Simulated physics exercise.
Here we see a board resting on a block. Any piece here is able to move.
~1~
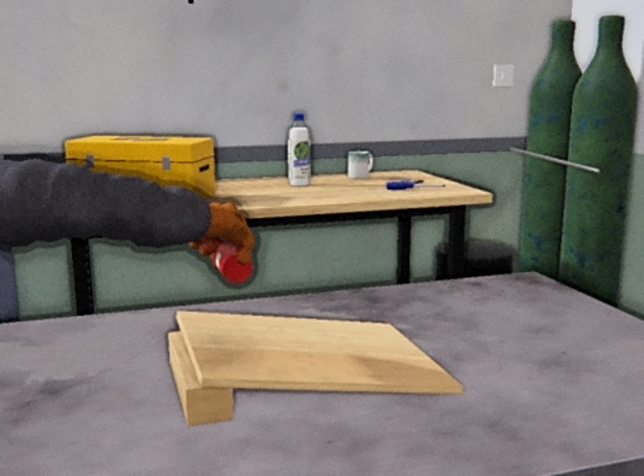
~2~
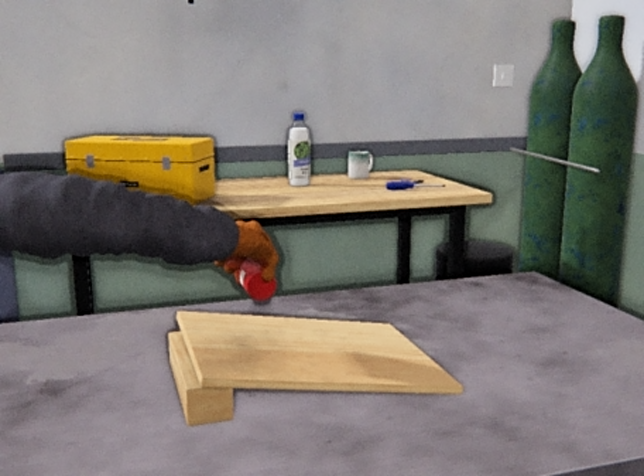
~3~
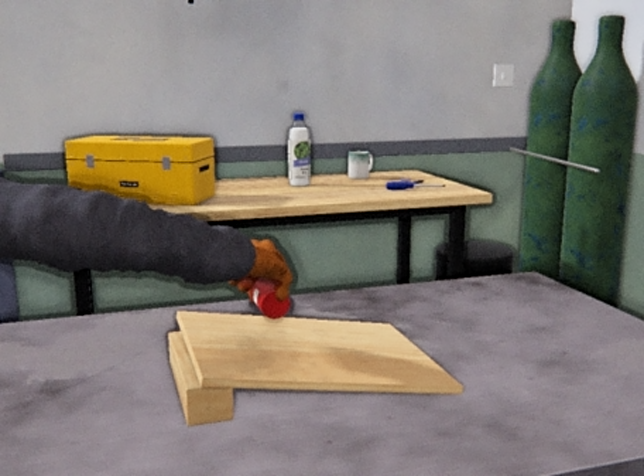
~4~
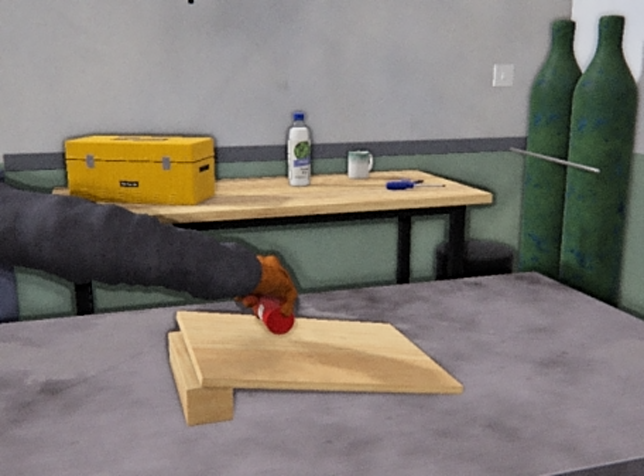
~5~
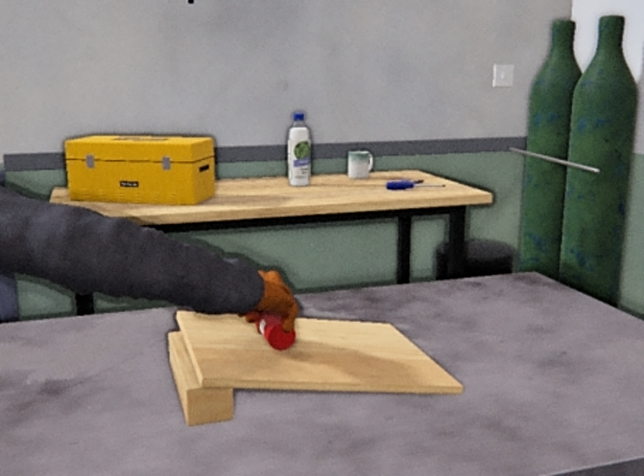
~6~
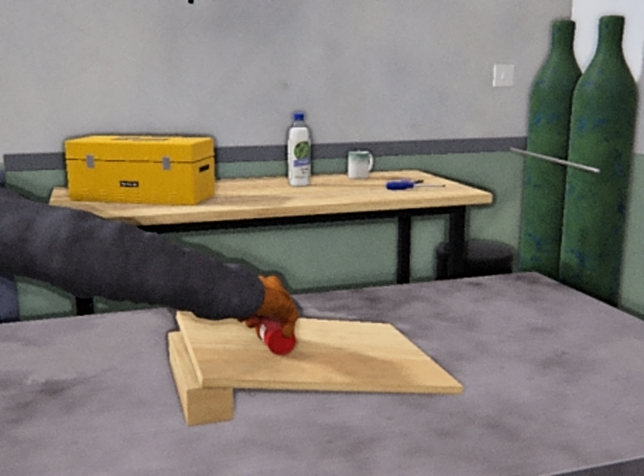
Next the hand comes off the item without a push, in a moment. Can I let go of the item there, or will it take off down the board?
It will head down.
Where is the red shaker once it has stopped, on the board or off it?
Result: The red shaker does not stay on top.
Then, 0.80 s later than the last frame, red shaker moved well along near (406, 339).
Then, 1.30 s later than the last frame, red shaker now off the board.
Then, 1.80 s later than the last frame, things are still on the move.
Then, 2.10 s later than the last frame, as before.
When it is over, off the board, red shaker. The red shaker goes downhill.
